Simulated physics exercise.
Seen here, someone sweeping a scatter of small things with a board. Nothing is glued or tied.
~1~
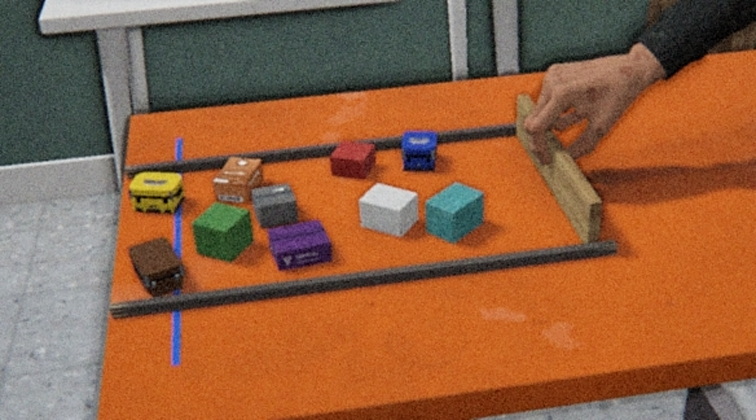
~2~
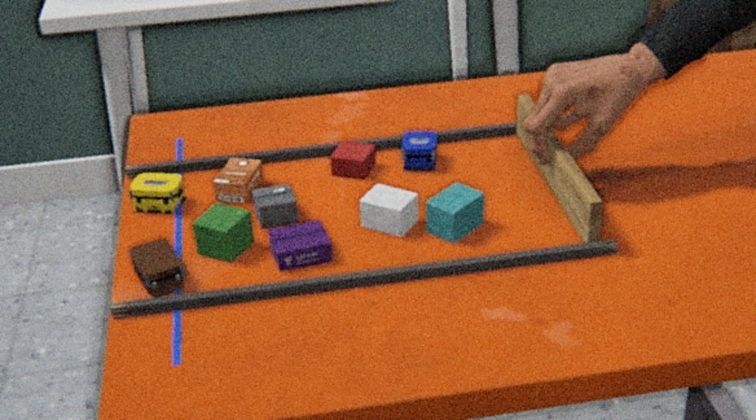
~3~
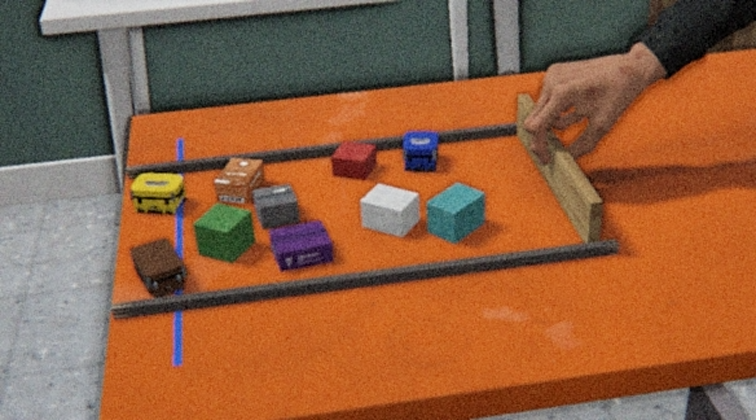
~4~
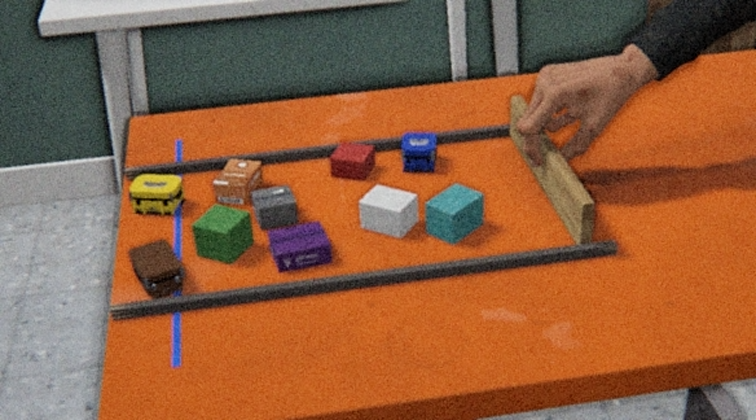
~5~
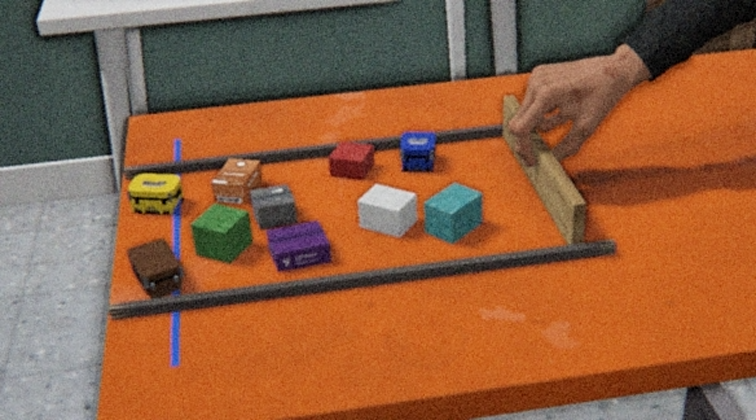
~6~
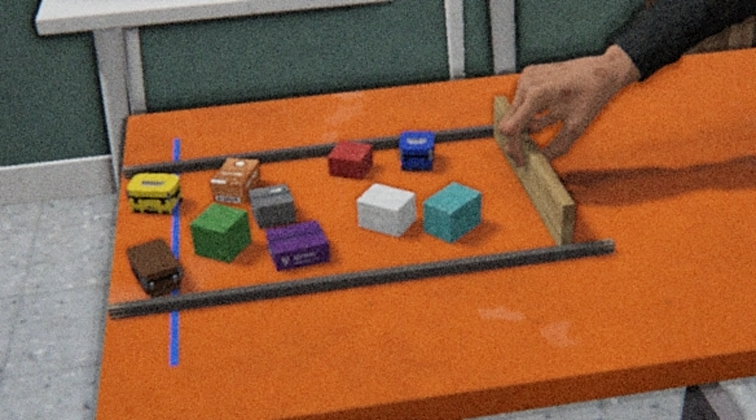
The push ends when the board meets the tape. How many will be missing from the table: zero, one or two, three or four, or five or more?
Outcome: The number that fall off is three or four.
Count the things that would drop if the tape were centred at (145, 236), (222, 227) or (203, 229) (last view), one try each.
It would be 7, 1 and 3.
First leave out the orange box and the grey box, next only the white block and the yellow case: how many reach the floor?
It would be 2 and 2.
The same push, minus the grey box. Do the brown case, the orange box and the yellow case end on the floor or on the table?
The brown case tumbles off, the orange box goes over, the yellow case tumbles off.
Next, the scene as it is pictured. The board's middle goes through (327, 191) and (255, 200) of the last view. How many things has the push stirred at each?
7 and 10.
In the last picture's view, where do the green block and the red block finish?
The green block stops around (119, 242); the red block around (123, 191).
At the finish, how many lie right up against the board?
It touches 3.
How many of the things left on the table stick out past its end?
The number is 4.
A little later, none off yet; yellow case at rest near (155, 194); brown case at rest near (155, 269); green block at rest near (221, 233).
Next, none off yet; yellow case tilted well over near (94, 219); brown case shifted about its own width near (120, 270); green block shifted about its own width near (177, 236).
When it is over, the number that fall off is three or four; down, orange box, brown case and yellow case.
